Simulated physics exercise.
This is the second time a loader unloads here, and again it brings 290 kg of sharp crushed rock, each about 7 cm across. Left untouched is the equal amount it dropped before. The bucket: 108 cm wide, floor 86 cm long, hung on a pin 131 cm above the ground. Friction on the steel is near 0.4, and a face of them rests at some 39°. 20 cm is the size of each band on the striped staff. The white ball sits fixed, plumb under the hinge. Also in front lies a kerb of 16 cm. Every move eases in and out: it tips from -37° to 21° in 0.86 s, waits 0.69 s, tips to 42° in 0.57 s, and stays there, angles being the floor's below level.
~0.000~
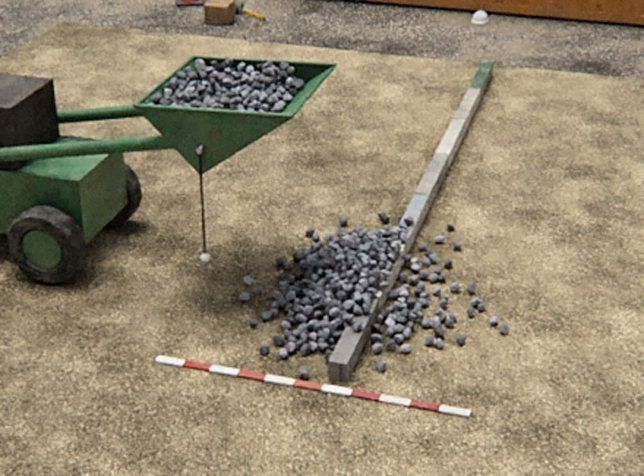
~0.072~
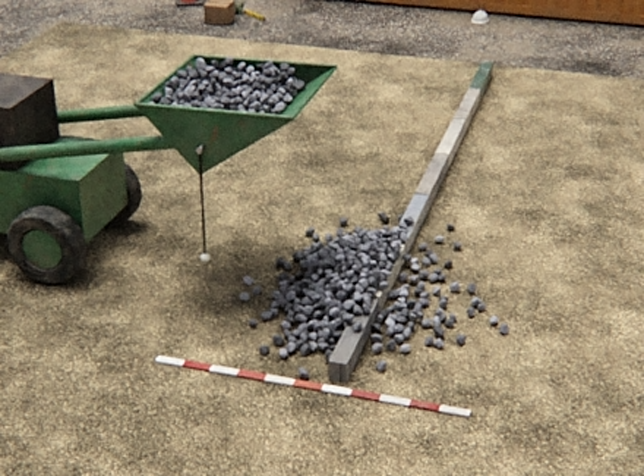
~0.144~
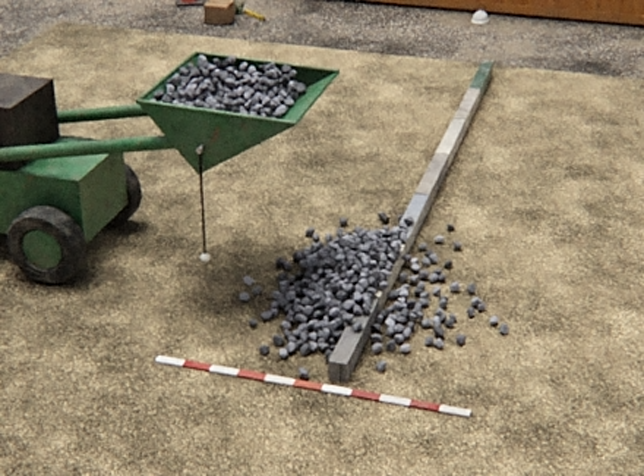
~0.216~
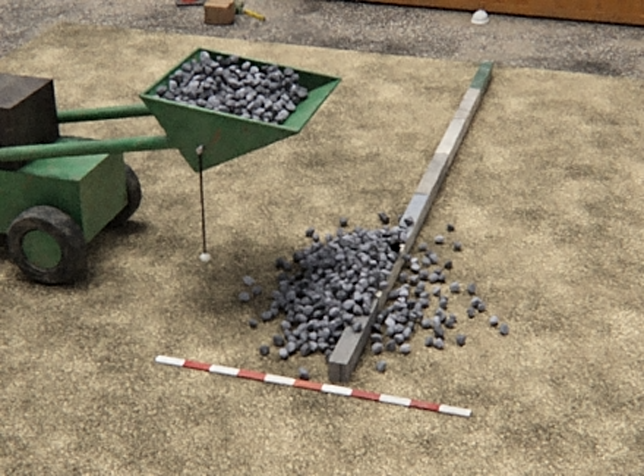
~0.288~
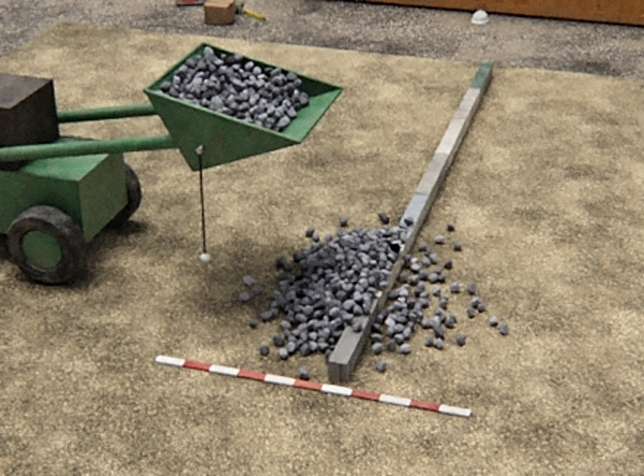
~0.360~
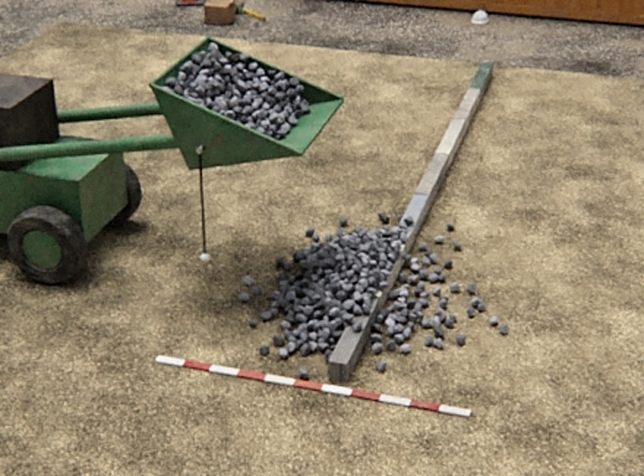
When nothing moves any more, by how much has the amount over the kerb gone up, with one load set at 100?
It has gone up by about 8 per cent of a load.
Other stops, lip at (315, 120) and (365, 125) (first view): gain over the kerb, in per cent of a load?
Roughly 25 and 90 percent, in that order.
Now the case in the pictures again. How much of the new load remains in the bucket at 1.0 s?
That works out to about 100 %.
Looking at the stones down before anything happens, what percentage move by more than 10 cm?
The answer is about 5 per cent.
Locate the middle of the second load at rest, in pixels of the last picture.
Roughly pixel (322, 268) in the last view.
After 0.6 s the floor is at 12°; in per cent of one load, 100 in the bucket, 88 on this side of the kerb, 12 over the kerb; the foremost stones are at (477, 314).
After 1.0 s the floor is at 21°; in per cent of one load, 100 in the bucket, 88 on this side of the kerb, 12 over the kerb; the foremost stones are at (477, 314).
After 2.6 s the floor is at 42°; in per cent of one load, 0 in the bucket, 180 on this side of the kerb, 20 over the kerb; the foremost stones are at (479, 310).
After 5.1 s the floor is at 42°; in per cent of one load, 0 in the bucket, 179 on this side of the kerb, 21 over the kerb; the foremost stones are at (479, 310). Net gain over the kerb, 8.
